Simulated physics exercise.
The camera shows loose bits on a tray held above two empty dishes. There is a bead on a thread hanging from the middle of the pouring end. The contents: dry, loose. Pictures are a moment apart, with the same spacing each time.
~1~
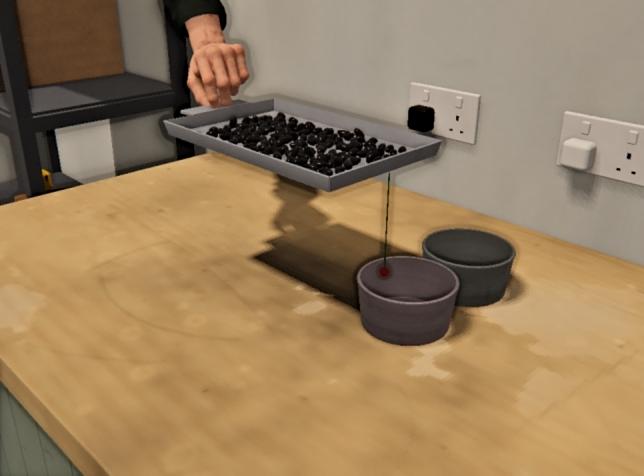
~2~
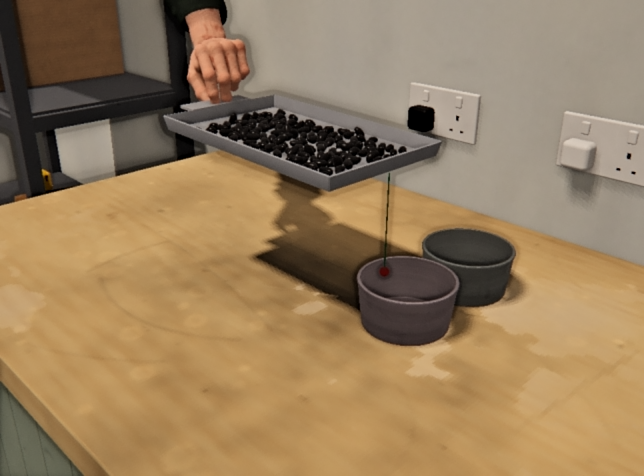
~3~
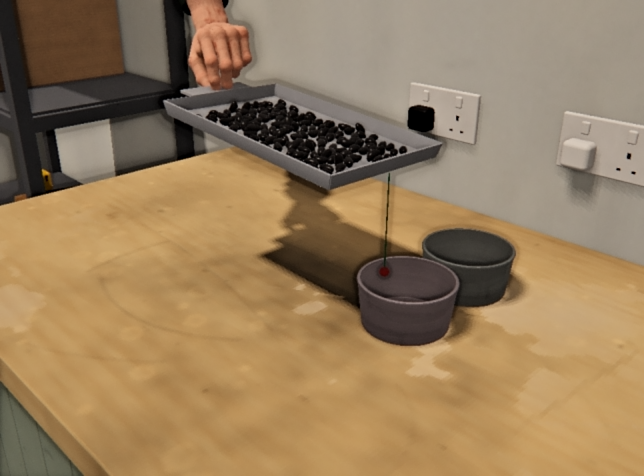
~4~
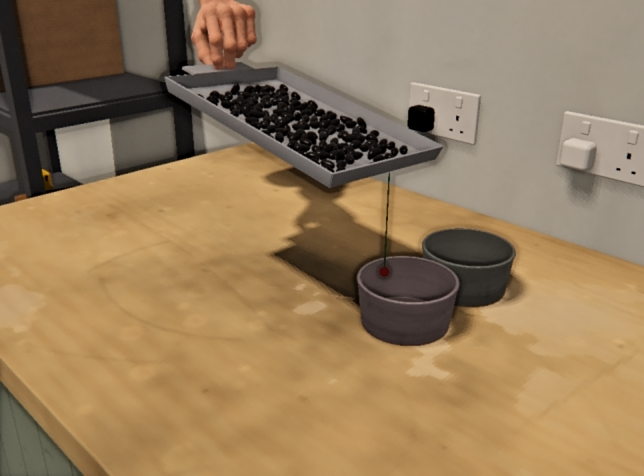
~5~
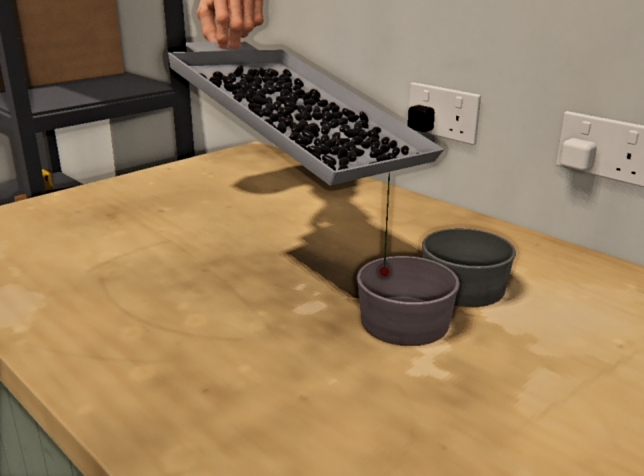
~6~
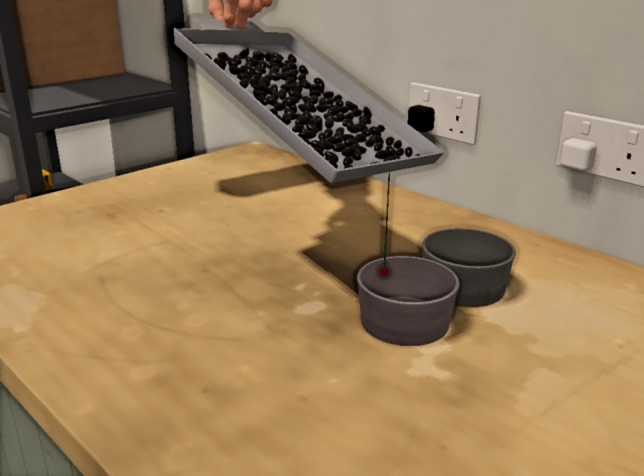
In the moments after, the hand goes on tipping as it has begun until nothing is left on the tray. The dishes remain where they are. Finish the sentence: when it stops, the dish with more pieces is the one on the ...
Left.
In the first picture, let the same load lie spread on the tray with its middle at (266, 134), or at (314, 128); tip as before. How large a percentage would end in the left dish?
First case: Around 40 %; second case: Around 40 %.
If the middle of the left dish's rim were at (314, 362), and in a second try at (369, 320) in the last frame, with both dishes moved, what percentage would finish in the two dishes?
First 20 %, then 70 %.
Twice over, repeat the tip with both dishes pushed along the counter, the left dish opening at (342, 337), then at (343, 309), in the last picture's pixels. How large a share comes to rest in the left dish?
The first try gives 0 per cent, the second 0 per cent.
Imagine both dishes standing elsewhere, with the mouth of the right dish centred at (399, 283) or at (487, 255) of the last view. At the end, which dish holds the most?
Try 1: The right-side dish; try 2: The left-side dish.
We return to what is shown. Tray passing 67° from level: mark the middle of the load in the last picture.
I'd put the middle close to (389, 105).
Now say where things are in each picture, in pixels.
Corners of the pouring end at (329, 175) and (437, 140), level; middle of the load at (300, 143), black beans; left dish at (446, 314); right dish at (505, 278); bead on its thread at (384, 272), in the first frame.
Corners of the pouring end at (330, 175) and (437, 141), level; middle of the load at (301, 141), in the second frame.
Corners of the pouring end at (331, 173) and (438, 143), tipped barely, lowest at the right corner; middle of the load at (301, 135), in the third frame.
Corners of the pouring end at (333, 171) and (439, 145), tipped a little, lowest at the right corner; middle of the load at (303, 125), in the fourth frame.
Corners of the pouring end at (335, 169) and (439, 148), tipped clearly, lowest at the right corner; middle of the load at (305, 115), in the fifth frame.
Corners of the pouring end at (337, 168) and (440, 151), tipped clearly, lowest at the right corner; middle of the load at (310, 107), a small part on the move; left dish at (446, 314); right dish at (505, 278), in the sixth frame.
Soon, tray tipped steeply; nearly all on the tray; a stray few in the air.
A while on, tray tipped past a quarter turn; about a third on the tray; a stray few in the left dish; a small part in the right dish; a small part outside both; about half in the air.
Towards the end, tray tipped past a quarter turn; about a third in the left dish; a small part in the right dish; about half outside both.
Finally, tray tipped past a quarter turn; about a third in the left dish; a small part in the right dish; about half outside both.
